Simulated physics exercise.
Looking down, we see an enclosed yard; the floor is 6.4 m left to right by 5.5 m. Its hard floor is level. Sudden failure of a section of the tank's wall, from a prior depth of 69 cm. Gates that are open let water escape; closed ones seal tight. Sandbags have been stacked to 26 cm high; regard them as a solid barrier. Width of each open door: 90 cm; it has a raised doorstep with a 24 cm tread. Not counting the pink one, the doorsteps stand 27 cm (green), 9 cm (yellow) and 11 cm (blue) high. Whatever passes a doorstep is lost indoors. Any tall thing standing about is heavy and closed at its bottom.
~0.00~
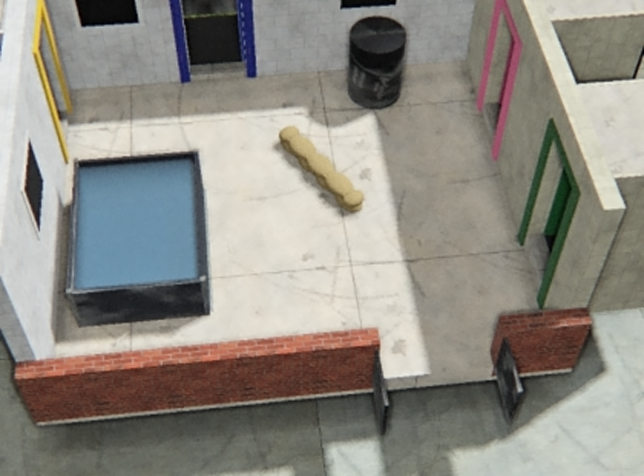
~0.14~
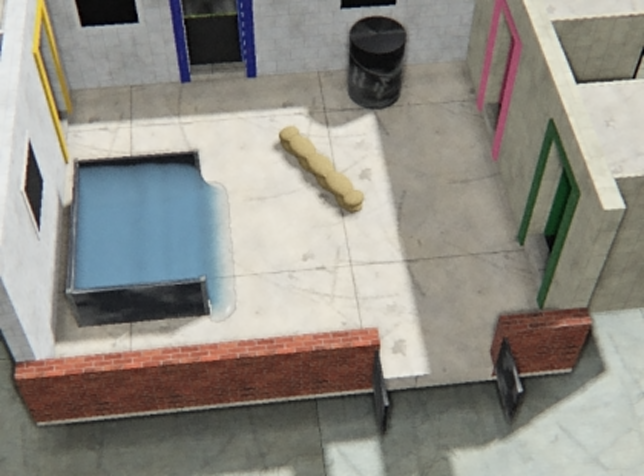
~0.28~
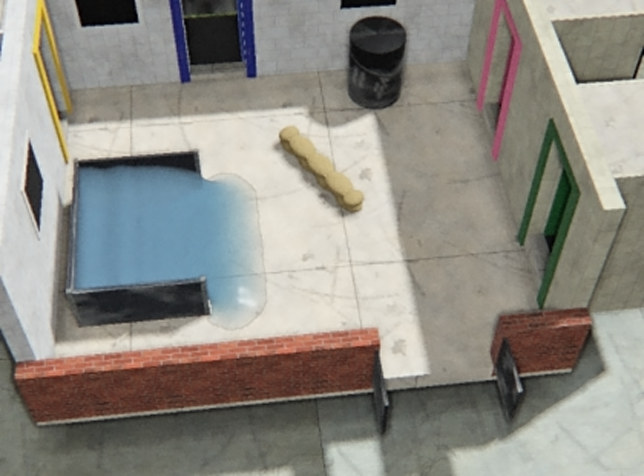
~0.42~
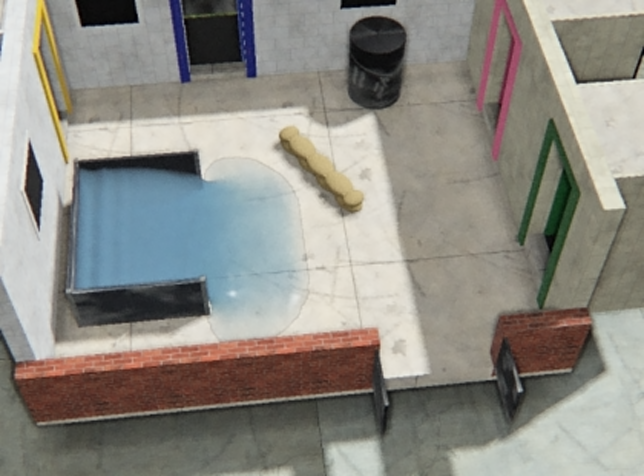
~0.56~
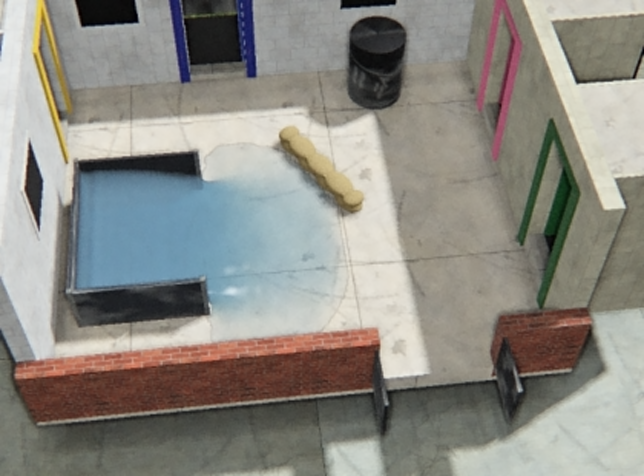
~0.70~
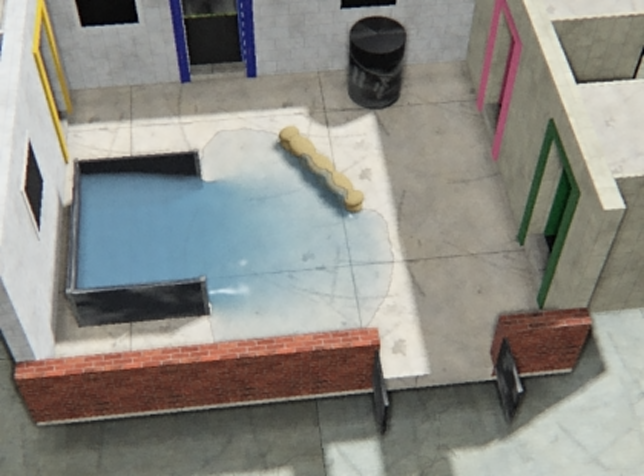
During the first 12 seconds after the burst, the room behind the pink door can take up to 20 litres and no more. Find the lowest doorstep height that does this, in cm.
The lowest height is about 6 cm.
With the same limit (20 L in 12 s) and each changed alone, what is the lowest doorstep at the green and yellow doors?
Some 28 cm for green, some 6.5 cm for yellow.
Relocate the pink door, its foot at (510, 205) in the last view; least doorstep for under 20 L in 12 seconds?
Roughly 18 cm, give or take.
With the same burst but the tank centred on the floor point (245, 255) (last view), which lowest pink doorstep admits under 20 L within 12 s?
A minimum of about 8.5 cm.
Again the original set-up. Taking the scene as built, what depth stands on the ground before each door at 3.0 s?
Door by door in centimetres - green 30, pink 7, yellow 0, blue 12.
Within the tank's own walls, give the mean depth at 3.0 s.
About 11 cm.
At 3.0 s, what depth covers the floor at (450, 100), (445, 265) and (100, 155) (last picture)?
That's 3, 6 and 0 cm, in the order given.
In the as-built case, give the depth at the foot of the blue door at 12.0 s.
About 5.5 centimetres deep.
After 1.4 s water covers 45 % of the floor, deepest (39 cm) near (329, 203); it has not reached the pink door.
After 3.0 s water covers 65 % of the floor, deepest (32 cm) near (490, 339); 7 cm at the pink door, 0 litres in over its 17 cm doorstep.
After 12.0 s water covers 95 % of the floor, deepest (10 cm) near (54, 394); 5 cm at the pink door, 0 litres in over its 17 cm doorstep.
At the pink door as built, the water arrived by 2.1 s and peaked near 11 cm at 7.2 s.
With a doorstep of 5.5 cm, 27 litres would have come in within the 12 s; with 7.5 cm, 10 litres. So under 20 litres takes about 6 cm.
